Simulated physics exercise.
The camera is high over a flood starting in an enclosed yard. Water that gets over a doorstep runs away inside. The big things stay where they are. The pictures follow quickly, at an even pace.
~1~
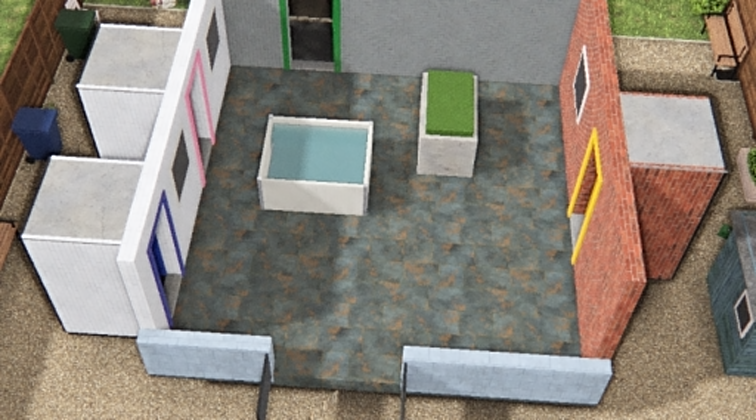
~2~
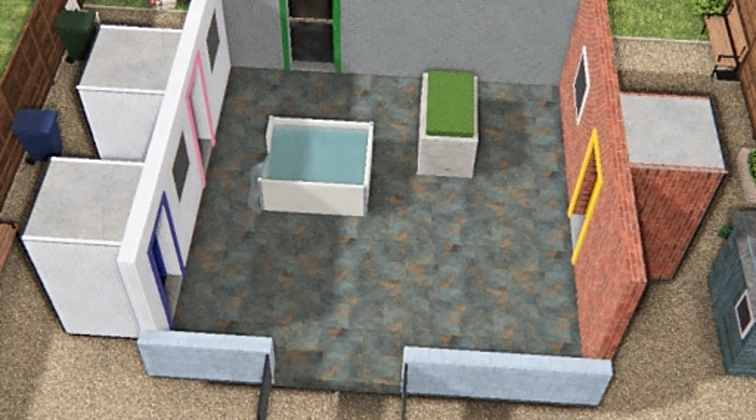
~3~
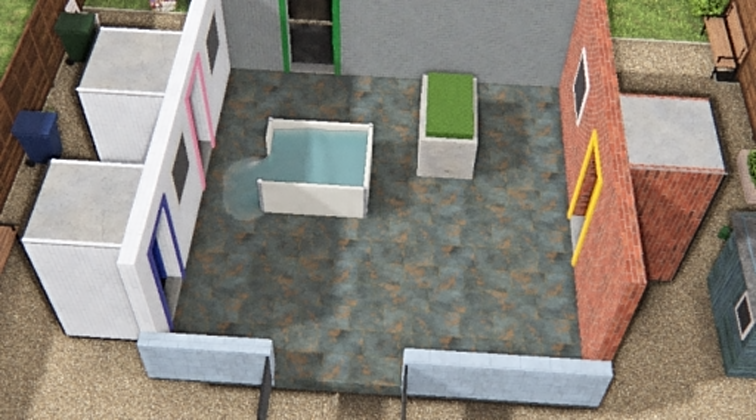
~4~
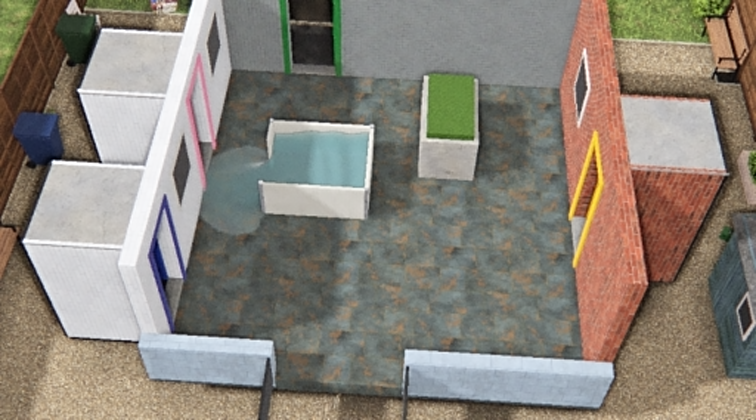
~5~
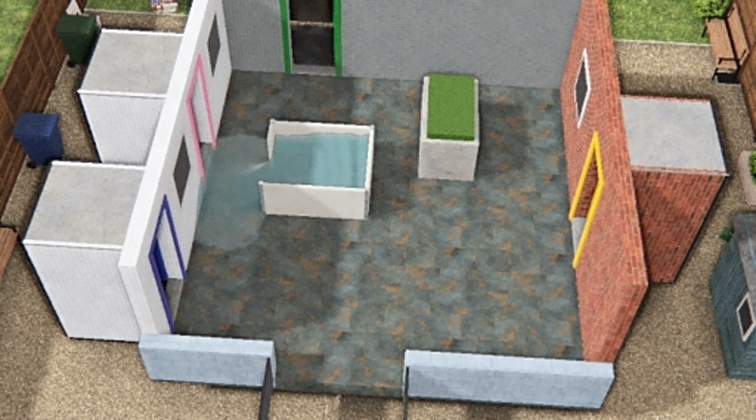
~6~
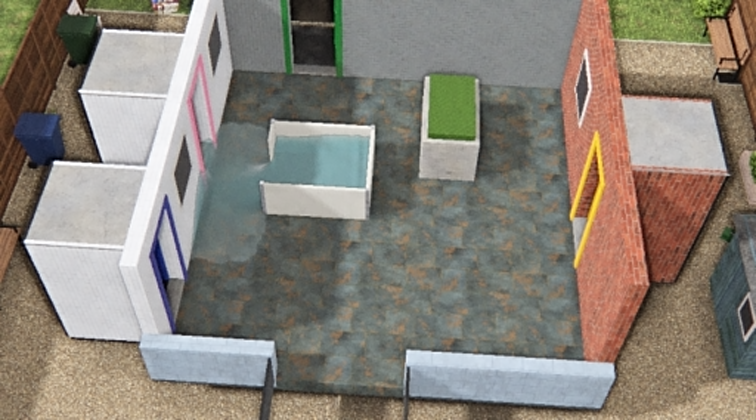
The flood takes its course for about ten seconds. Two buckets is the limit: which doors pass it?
One by one: The yellow door stays under that; the green door takes more than that; the blue door stays under that; the pink door takes more than that.
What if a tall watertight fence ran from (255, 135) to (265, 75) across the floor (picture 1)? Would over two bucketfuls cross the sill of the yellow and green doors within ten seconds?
The yellow door is under, the green door holds.
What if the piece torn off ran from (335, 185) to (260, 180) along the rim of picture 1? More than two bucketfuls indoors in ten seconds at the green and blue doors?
My reading: The green door holds, the blue door passes that mark.
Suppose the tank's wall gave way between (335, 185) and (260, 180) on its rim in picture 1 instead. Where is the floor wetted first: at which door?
That is the one in blue.
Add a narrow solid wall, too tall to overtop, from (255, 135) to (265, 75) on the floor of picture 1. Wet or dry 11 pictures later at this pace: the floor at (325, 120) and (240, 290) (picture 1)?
In that order: Dry, flooded.
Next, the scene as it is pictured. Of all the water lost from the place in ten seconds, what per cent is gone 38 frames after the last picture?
Some 80 per cent.
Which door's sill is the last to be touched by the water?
I say the one in yellow.
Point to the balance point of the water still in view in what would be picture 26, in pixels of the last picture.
I would point to (278, 206).
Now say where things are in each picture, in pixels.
The first frame shows the tank at (317, 154) is whole and still.
In the second frame, the front is at (257, 208), out from the gap at (268, 178).
In the third frame, the front is at (236, 165), out from the gap at (268, 180).
In the fourth frame, water pours out at (269, 182) and has run to (211, 162).
In the fifth frame, the front is at (195, 236), out from the gap at (269, 183).
In the sixth frame, the front is at (191, 256), out from the gap at (270, 183).
A moment on, water covers 15 % of the floor; the yellow door not reached, the green door not reached, the blue door wet at the sill, nothing in, the pink door over two buckets in.
Next, water covers 25 % of the floor; the yellow door not reached, the green door wet at the sill, nothing in, the blue door wet at the sill, nothing in, the pink door far over two buckets in.
Then, water covers 40 % of the floor; the yellow door not reached, the green door under two buckets in, the blue door wet at the sill, nothing in, the pink door far over two buckets in.
Later, water covers 70 % of the floor; the yellow door not reached, the green door over two buckets in, the blue door under two buckets in, the pink door far over two buckets in.
In the end, water covers 90 % of the floor; the yellow door wet at the sill, nothing in, the green door over two buckets in, the blue door under two buckets in, the pink door far over two buckets in.
